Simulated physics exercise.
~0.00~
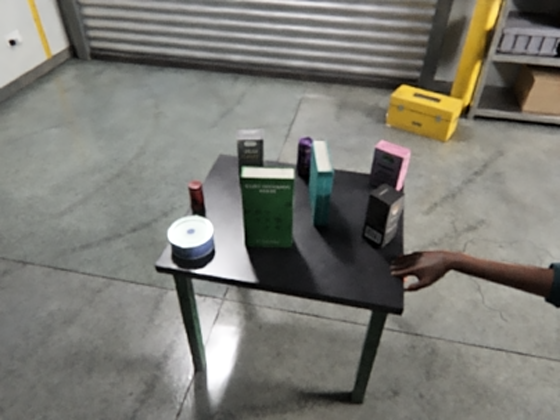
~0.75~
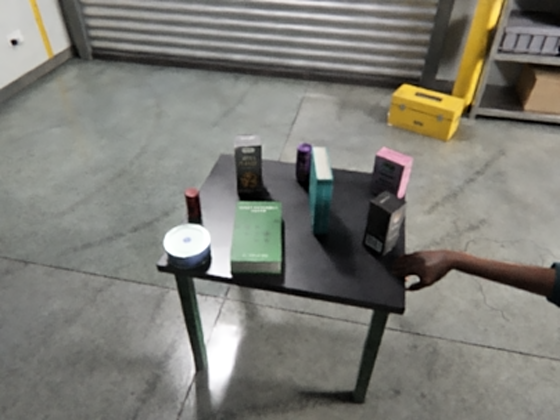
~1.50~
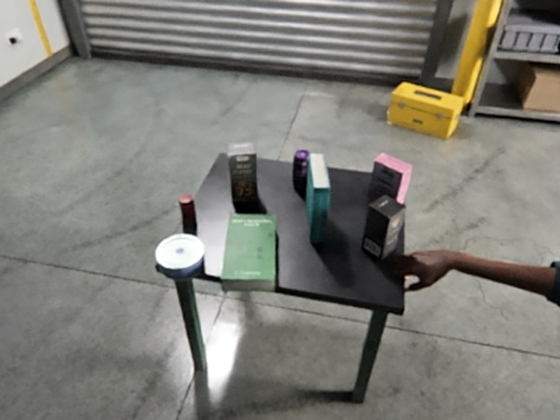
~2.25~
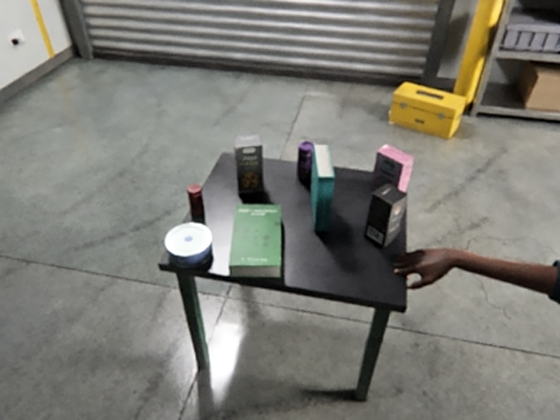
In this clip, a hand grips the edge of a small black table holding boxes, books, a blue tub and a red shaker; the upright green book falls flat, the items shift slightly toward the viewer and back, and the others end still standing.
